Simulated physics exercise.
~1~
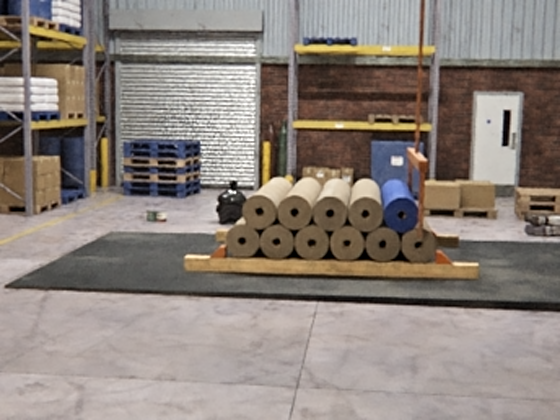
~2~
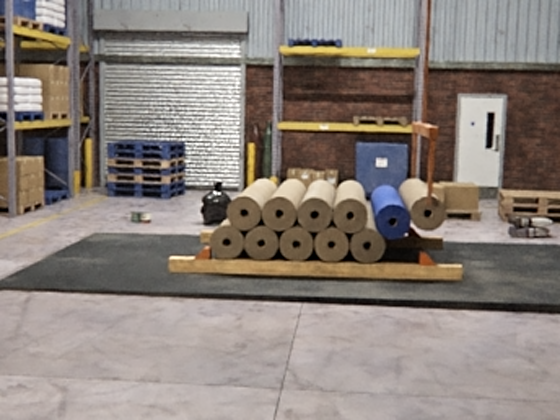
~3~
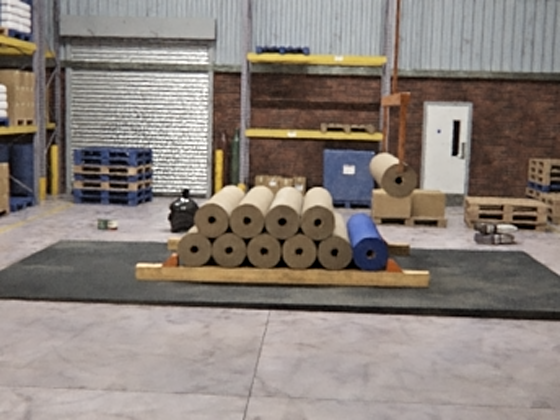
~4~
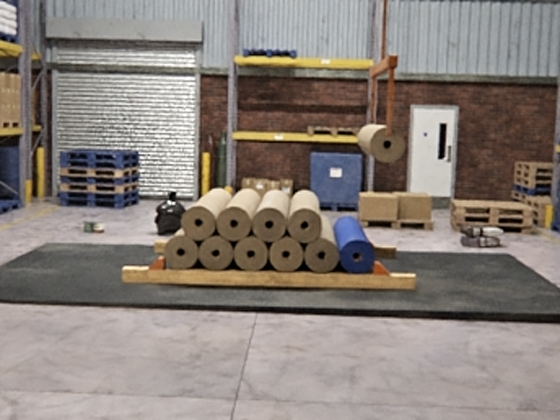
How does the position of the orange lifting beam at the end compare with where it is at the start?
The beam ends up clearly higher than it started, with the brown roll hanging from it above the stack. It also sits somewhat further left in the view, which pans slightly right.
The clip opens on a storage bay where brown rolls and one blue roll are stacked in two rows on wooden bearers over a dark pad, with the blue one at the right end of the upper row. An orange lifting beam draws the brown roll at the lower right up and a little to the right, out of the stack. As it leaves, the blue roll sinks into the gap and settles at the end of the bottom row. The beam keeps rising while the view pans slightly right. At the end, the brown roll hangs clear above the stack and the blue roll rests low on the right.
